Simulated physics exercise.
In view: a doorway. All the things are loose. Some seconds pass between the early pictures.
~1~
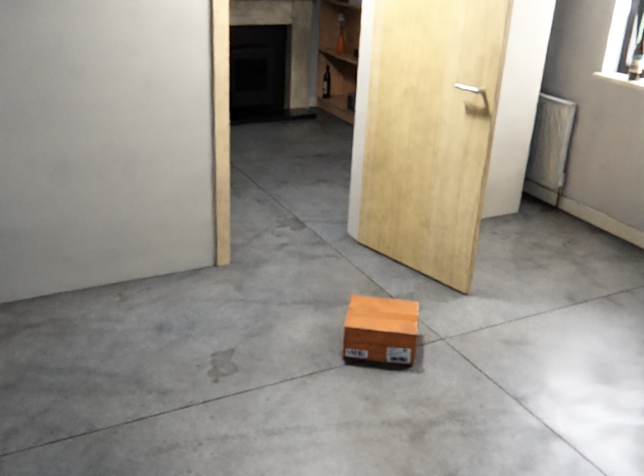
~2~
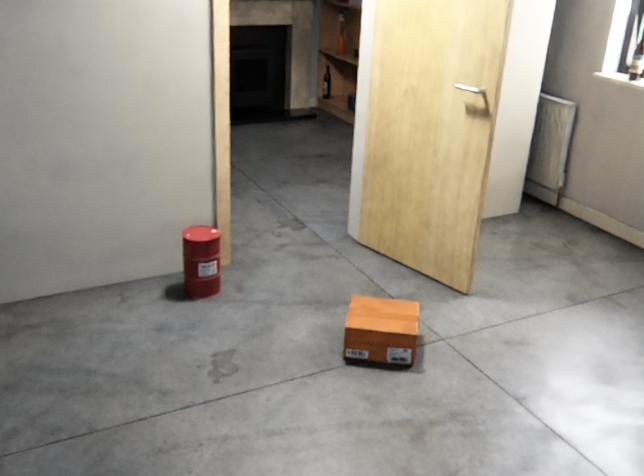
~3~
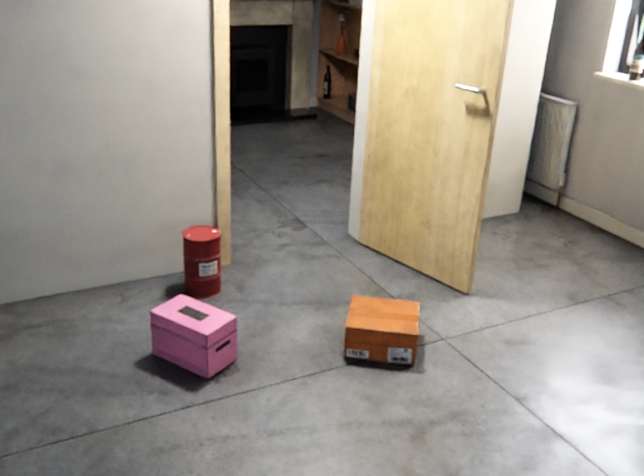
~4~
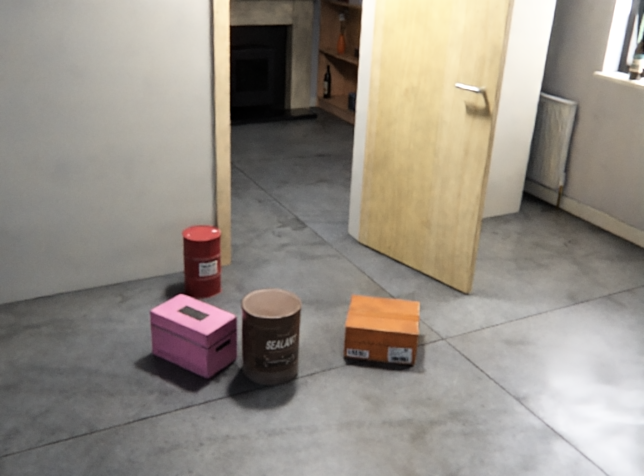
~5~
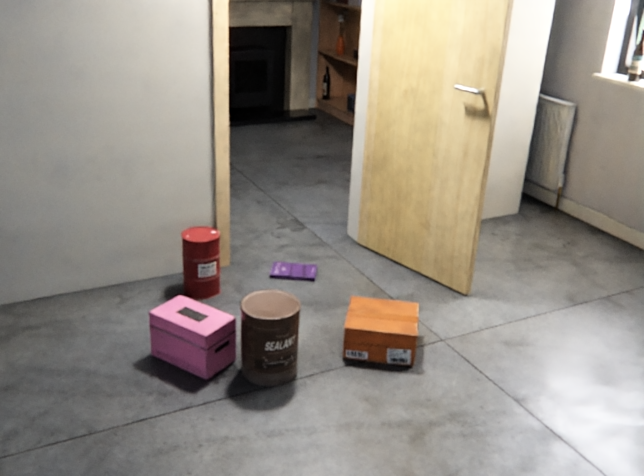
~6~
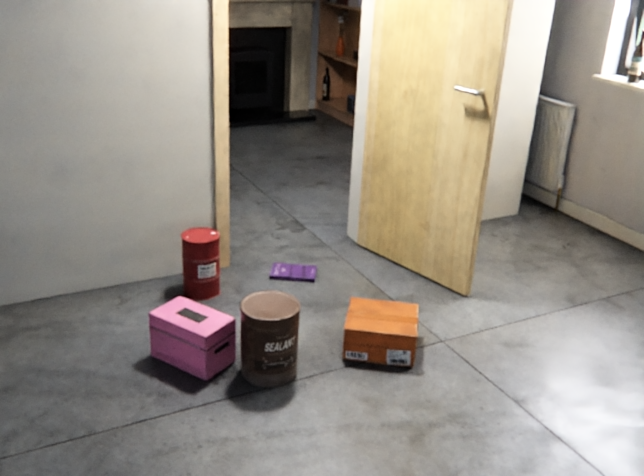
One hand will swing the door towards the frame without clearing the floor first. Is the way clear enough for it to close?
Outcome: The door reaches the frame.
Then, 0.70 s after the last picture, door at 78°.
Then, 1.30 s after the last picture, door at 31°; purple book slid a little near (282, 268).
Then, 1.50 s after the last picture, door at 14°; purple book slid about its own width near (260, 259).
Then, 1.60 s after the last picture, door at 5°; purple book slid about its own width near (250, 253).
At rest, door at 0°; moved from the start, purple book; the other 4 in place. Seen from the same camera at the end, purple book near (242, 247).
